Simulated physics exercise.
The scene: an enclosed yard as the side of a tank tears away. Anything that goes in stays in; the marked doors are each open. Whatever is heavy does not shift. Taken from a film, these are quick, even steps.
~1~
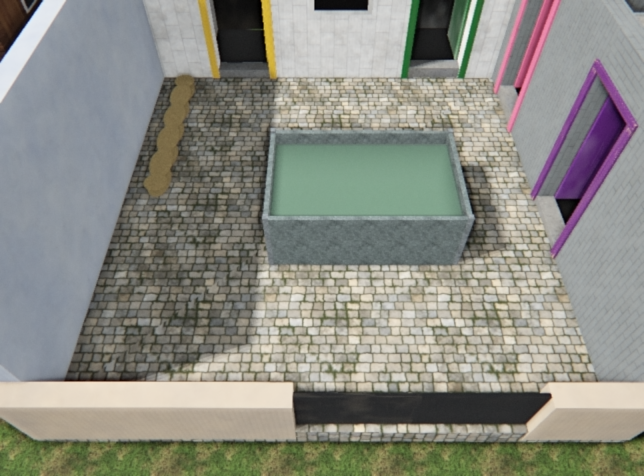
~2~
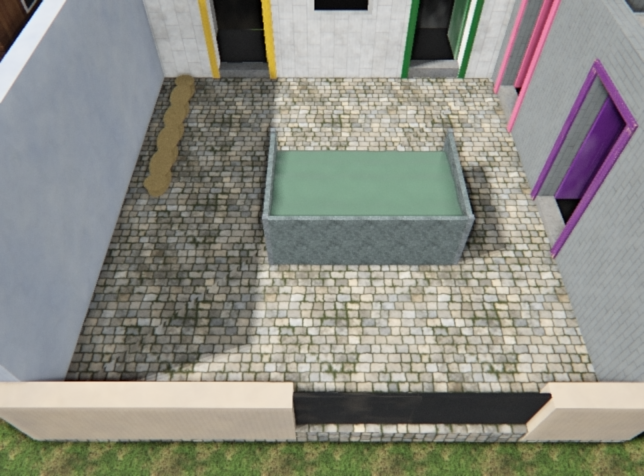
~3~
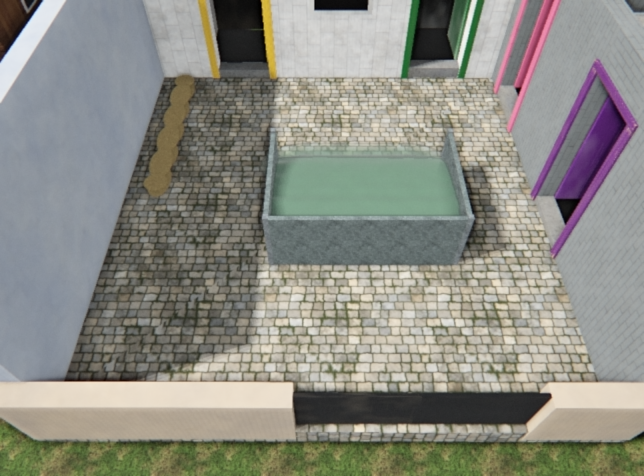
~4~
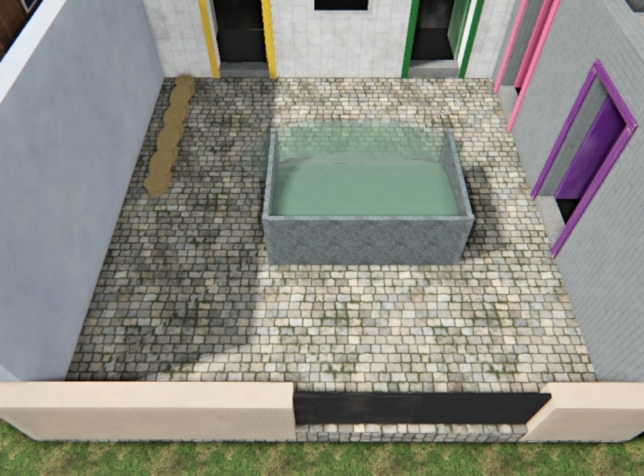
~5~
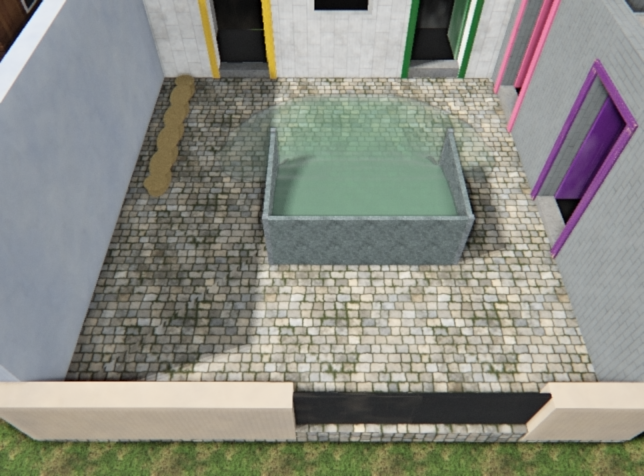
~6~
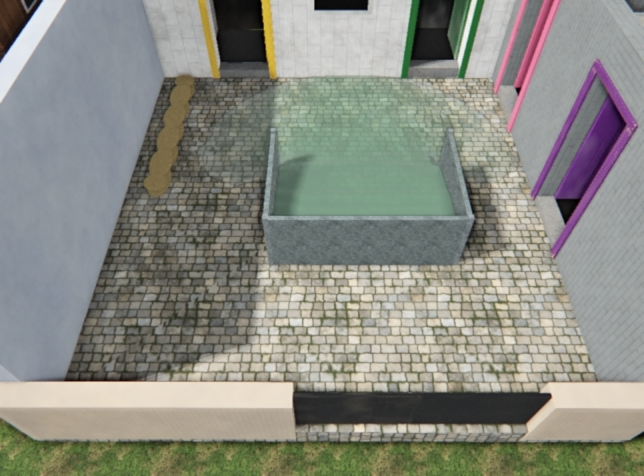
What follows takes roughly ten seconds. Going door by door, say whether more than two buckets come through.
Purple door: Not too much gets in there. Yellow door: Too much gets in there. Pink door: Too much gets in there. Green door: Too much gets in there.
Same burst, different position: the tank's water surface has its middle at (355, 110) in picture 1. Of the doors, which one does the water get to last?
That's the purple-painted one.
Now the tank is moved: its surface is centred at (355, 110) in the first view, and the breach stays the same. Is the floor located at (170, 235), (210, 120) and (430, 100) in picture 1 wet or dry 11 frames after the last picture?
As listed: Untouched, reached, reached.
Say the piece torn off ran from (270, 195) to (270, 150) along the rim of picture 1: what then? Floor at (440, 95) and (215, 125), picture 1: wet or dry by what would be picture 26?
Order as given: Unwetted, then inundated.
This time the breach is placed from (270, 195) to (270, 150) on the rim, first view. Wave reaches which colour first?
The answer is the yellow one.
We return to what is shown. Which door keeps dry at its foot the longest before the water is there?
Looks like the purple-painted one.
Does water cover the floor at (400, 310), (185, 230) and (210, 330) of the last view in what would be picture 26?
First spared, then swamped, then spared.
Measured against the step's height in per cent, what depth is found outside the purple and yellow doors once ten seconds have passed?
I reckon it's around 80 and then 40 per cent.
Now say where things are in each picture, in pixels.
The first frame shows the tank at (364, 176) is whole and still.
In the second frame, water pours out on the tank's far side and has run to a hidden place.
In the third frame, the front is at (268, 161), out from the gap on the tank's far side.
In the fourth frame, the front is at (254, 147), out from the gap on the tank's far side.
In the fifth frame, water pours out on the tank's far side and has run to (468, 128).
In the sixth frame, the front is at (303, 79), out from the gap on the tank's far side.
A moment on, water covers 35 % of the floor; the purple door not reached, the yellow door under two buckets in, the pink door wet at the sill, nothing in, the green door under two buckets in.
Next, water covers 40 % of the floor; the purple door not reached, the yellow door over two buckets in, the pink door under two buckets in, the green door over two buckets in.
Then, water covers 65 % of the floor; the purple door wet at the sill, nothing in, the yellow door over two buckets in, the pink door over two buckets in, the green door over two buckets in.
Later, water covers 90 % of the floor; the purple door wet at the sill, nothing in, the yellow door over two buckets in, the pink door over two buckets in, the green door over two buckets in.
In the end, water covers 95 % of the floor; the purple door wet at the sill, nothing in, the yellow door over two buckets in, the pink door over two buckets in, the green door over two buckets in.
